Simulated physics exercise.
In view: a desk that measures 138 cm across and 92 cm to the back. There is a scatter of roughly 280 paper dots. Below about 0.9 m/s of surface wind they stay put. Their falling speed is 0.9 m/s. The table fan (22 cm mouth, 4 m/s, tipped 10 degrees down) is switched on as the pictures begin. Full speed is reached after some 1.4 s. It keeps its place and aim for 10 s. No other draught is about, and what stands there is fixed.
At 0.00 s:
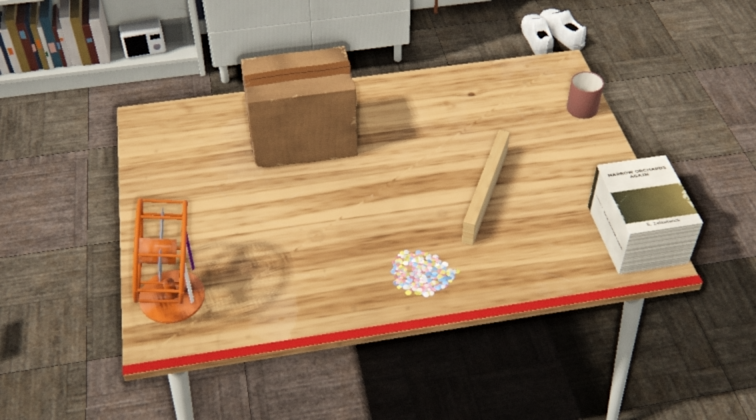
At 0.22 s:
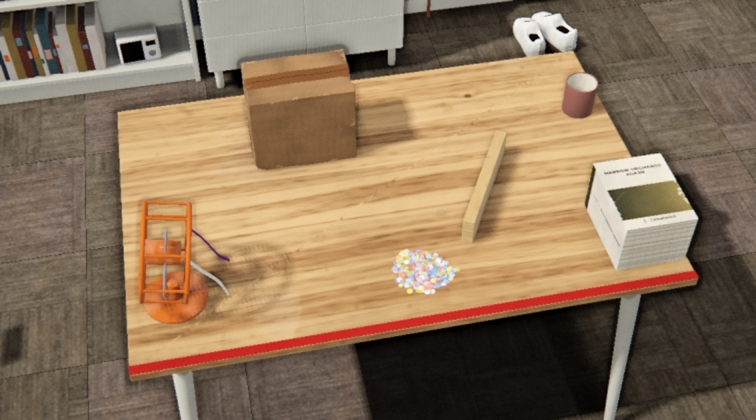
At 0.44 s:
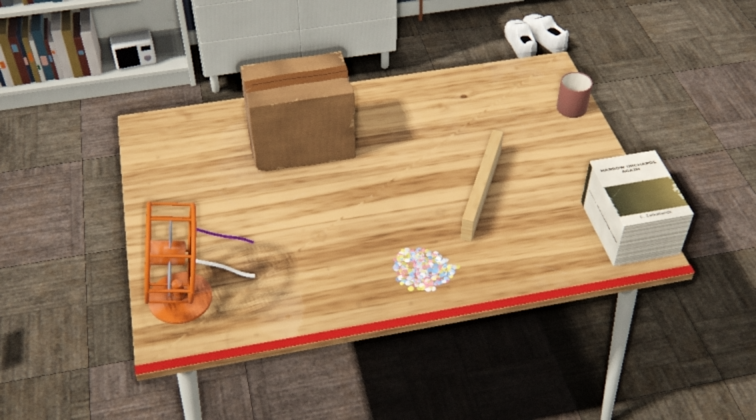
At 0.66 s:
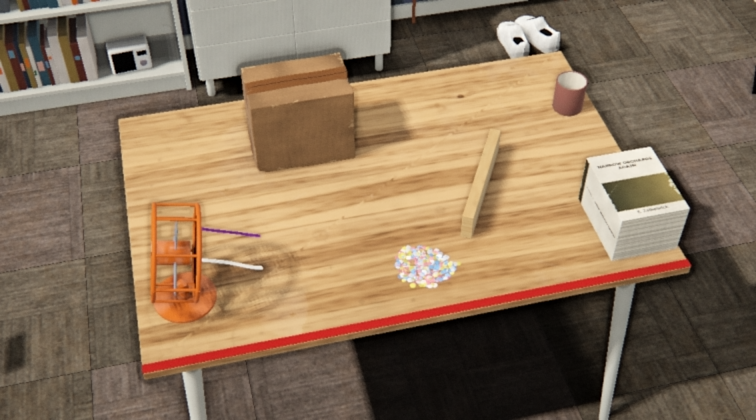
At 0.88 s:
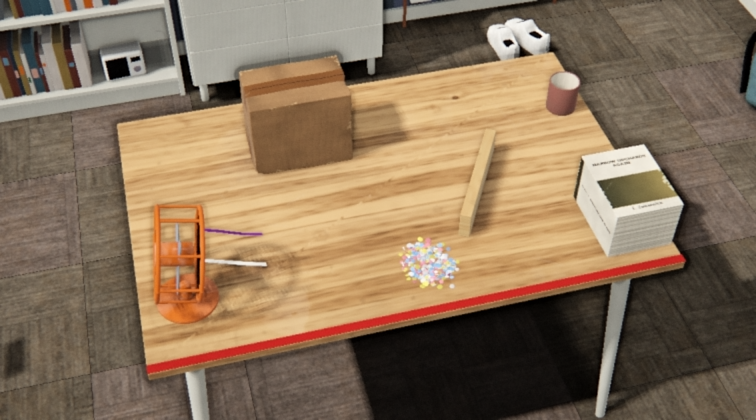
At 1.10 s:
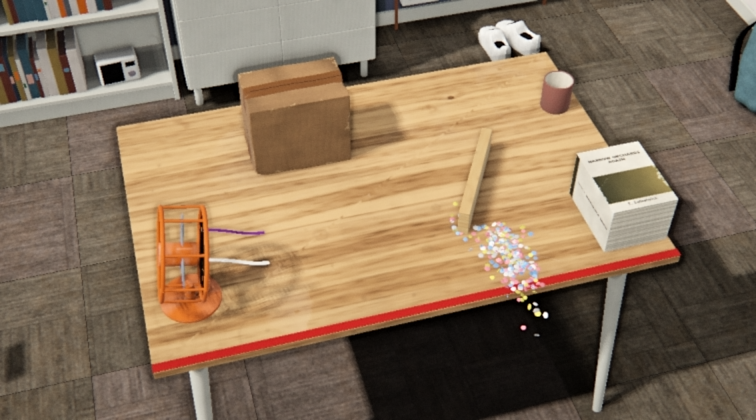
Paper dots lying still on a wooden desk, then scattering right past a board and over the red edge as an orange fan blows.
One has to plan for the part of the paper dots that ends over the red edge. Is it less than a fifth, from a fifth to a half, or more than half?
By then more than half are over the red edge.
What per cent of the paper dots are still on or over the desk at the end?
Some 0 per cent.
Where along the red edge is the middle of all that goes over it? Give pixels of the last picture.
At about (578, 278).
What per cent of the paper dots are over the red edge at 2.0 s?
About 60 %.
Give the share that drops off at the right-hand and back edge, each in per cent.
Roughly 10 % right-hand, 20 % back.
After 2.0 s, 62 % are over the red edge; 83 % have settled or left.
After 3.2 s, 65 % are over the red edge; 98 % have settled or left.
After 5.5 s, 65 % are over the red edge; 100 % have settled or left.
After 10.0 s, at the end, 65 % are over the red edge.
